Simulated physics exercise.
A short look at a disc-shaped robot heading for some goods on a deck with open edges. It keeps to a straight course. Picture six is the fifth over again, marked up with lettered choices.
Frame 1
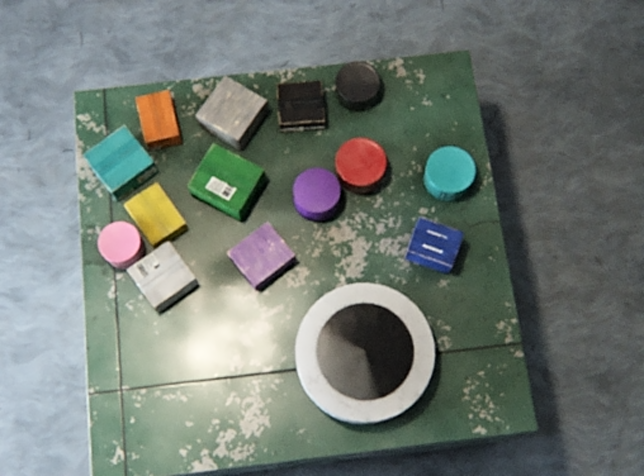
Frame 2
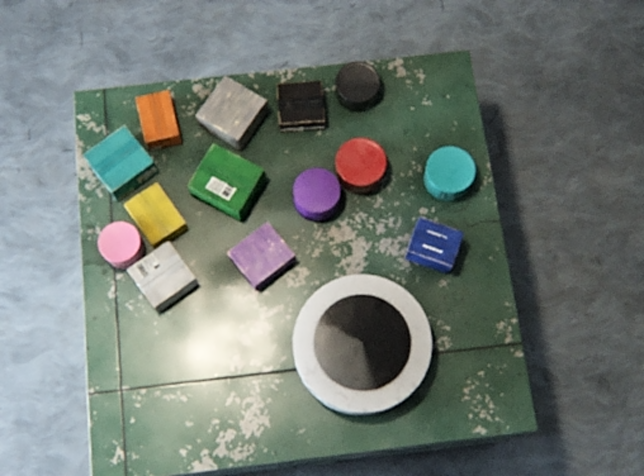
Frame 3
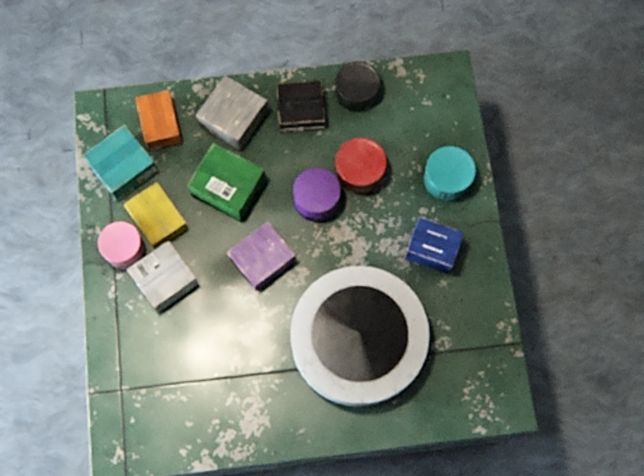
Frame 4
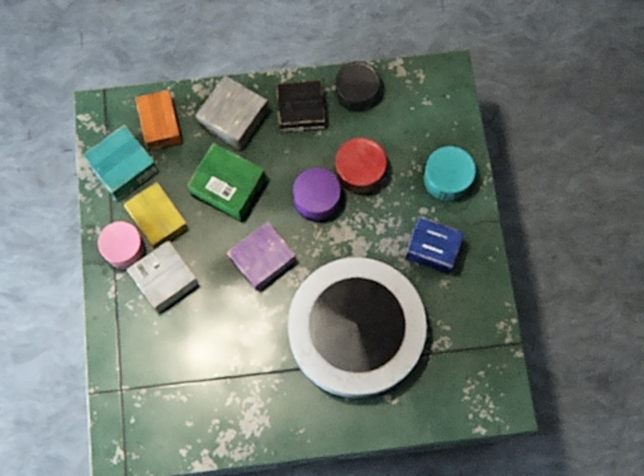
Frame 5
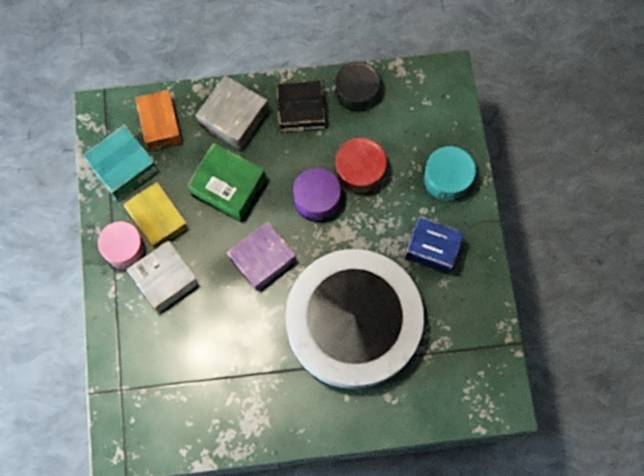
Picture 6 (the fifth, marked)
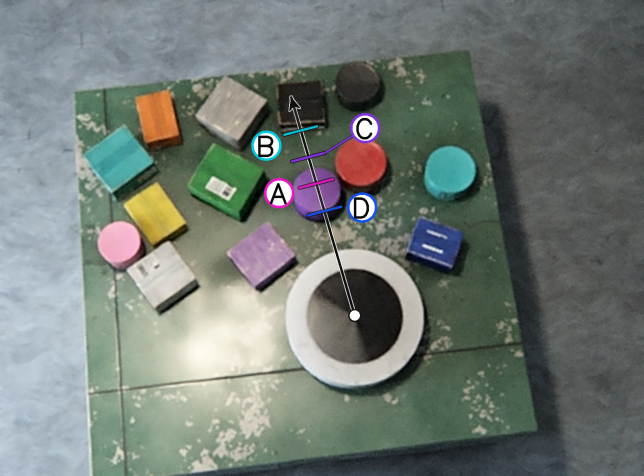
A round white robot with a dark top creeps a short way up and slightly left across a worn green deck, toward the scattered colourful boxes and round containers, which all stay still.
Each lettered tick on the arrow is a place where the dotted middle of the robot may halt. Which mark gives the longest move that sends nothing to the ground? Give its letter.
The farthest safe stop is A.
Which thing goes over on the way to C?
The black parcel goes over.
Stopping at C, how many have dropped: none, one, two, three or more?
In all, one.
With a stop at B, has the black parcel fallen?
Yes.
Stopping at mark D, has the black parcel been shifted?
Yes.
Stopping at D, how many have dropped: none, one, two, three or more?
By then, none.
On the marked copy, A at (316, 184); B at (301, 131); C at (308, 157); D at (324, 211); the arrow from (355, 315) to (291, 97); the white dot at (355, 315).
Following A. Soon after the start, robot (340, 269); purple canister (314, 188); purple crate (254, 247).
Later, robot (326, 221); black parcel (300, 102); purple canister (300, 142).
In the end, robot (316, 189); black parcel (296, 73); black pail (358, 82); nothing has fallen.
As for the rest, B drops the purple canister and black parcel; C drops the black parcel; D is safe but short.
